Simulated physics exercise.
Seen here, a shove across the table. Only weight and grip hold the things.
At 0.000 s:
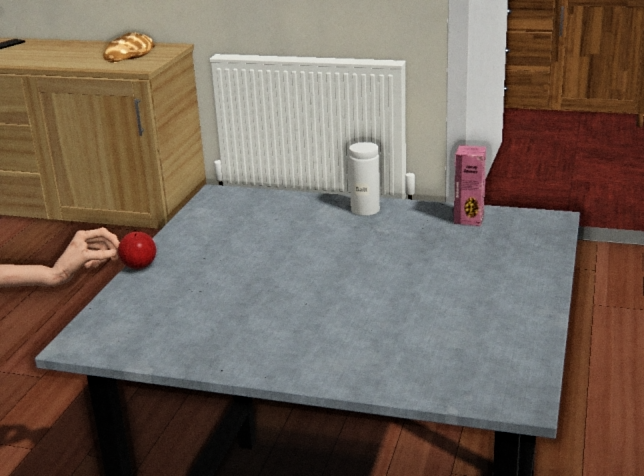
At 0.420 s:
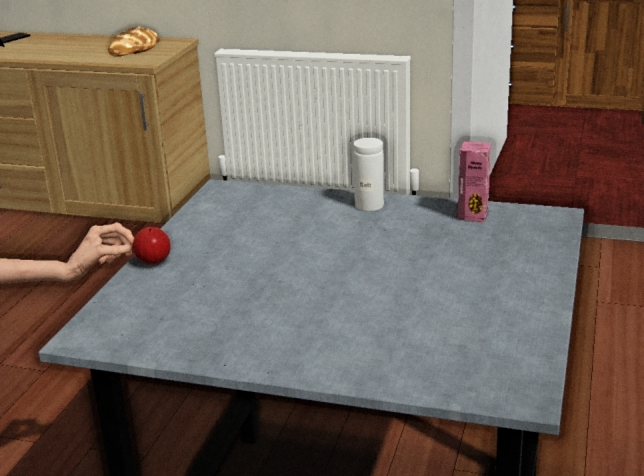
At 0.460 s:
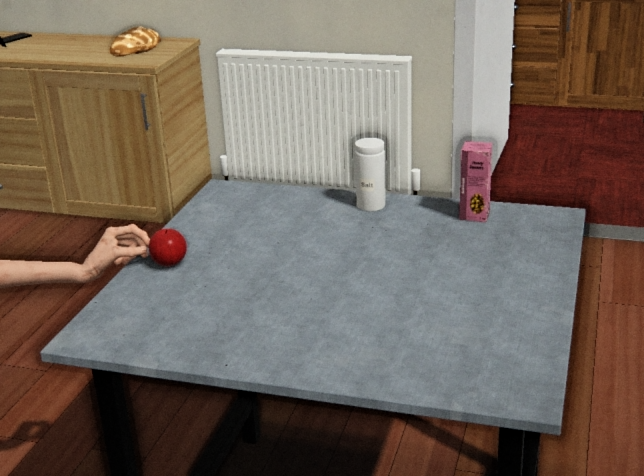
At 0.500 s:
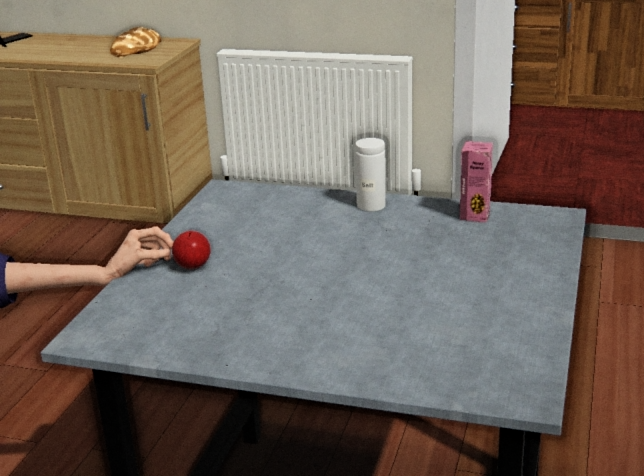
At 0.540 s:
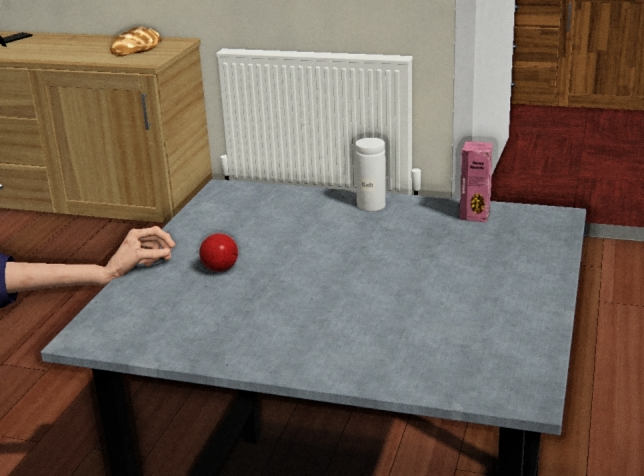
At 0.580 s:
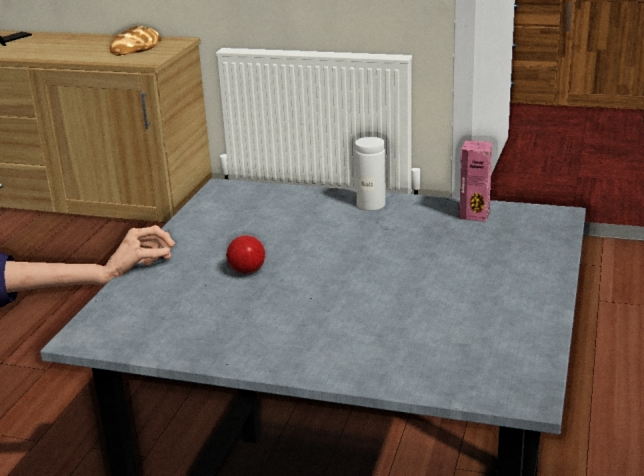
In a room with a radiator and a wooden cabinet, a hand at the left edge of a grey table holds a red apple near a white canister and a pink carton. The hand pushes the apple rightward across the tabletop, then lets go and stays still while the apple keeps moving right.
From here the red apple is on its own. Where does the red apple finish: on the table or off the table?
The red apple goes over the edge.
By 0.78 s, red apple moved well along near (385, 269).
By 0.98 s, red apple moved well along near (523, 283).
By 1.28 s, red apple now off the table.
By 1.48 s, things are still on the move.
When it is over (1.6 s), off the table, red apple.
